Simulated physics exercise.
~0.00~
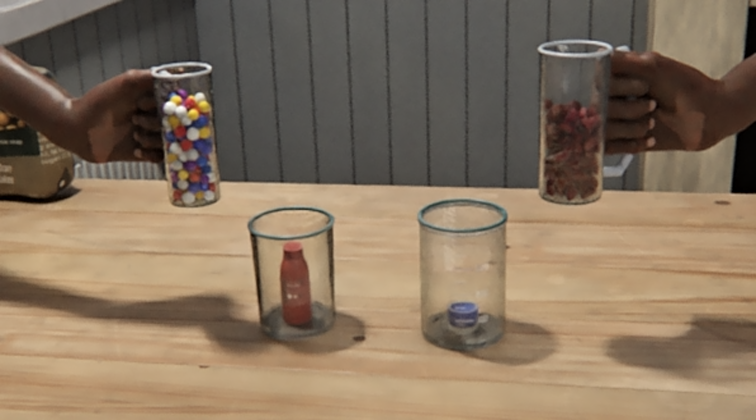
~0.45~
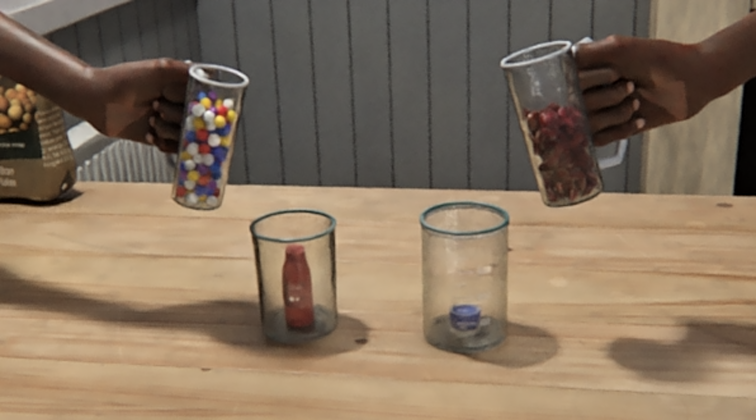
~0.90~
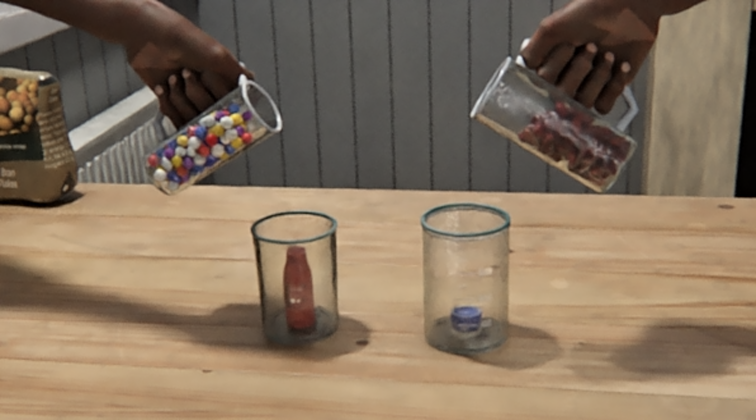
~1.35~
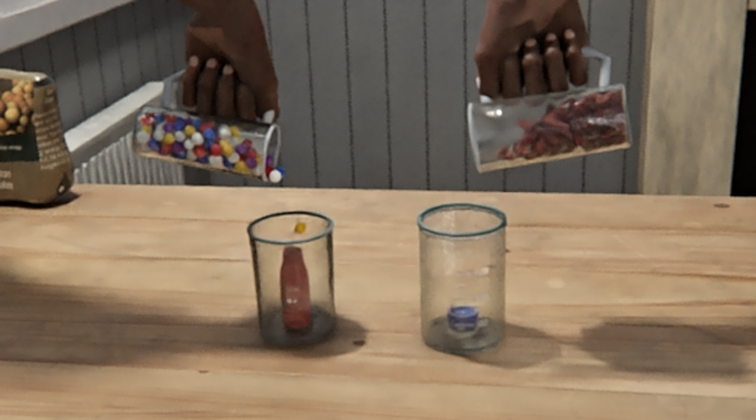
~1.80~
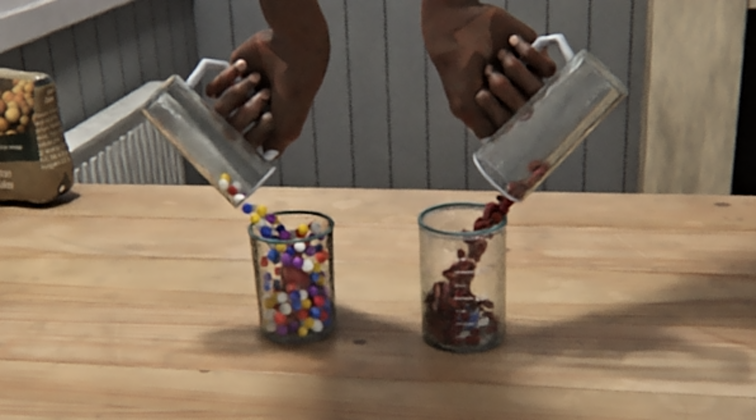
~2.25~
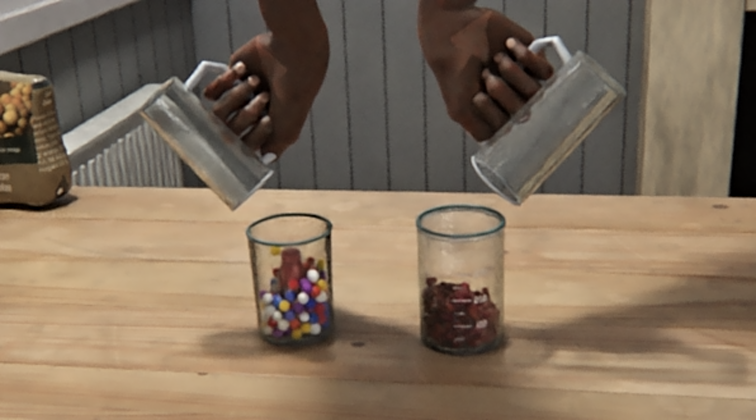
Two hands tipping colourful beads and dark red pieces into glass containers, leaving the red bottle showing and the blue object buried.
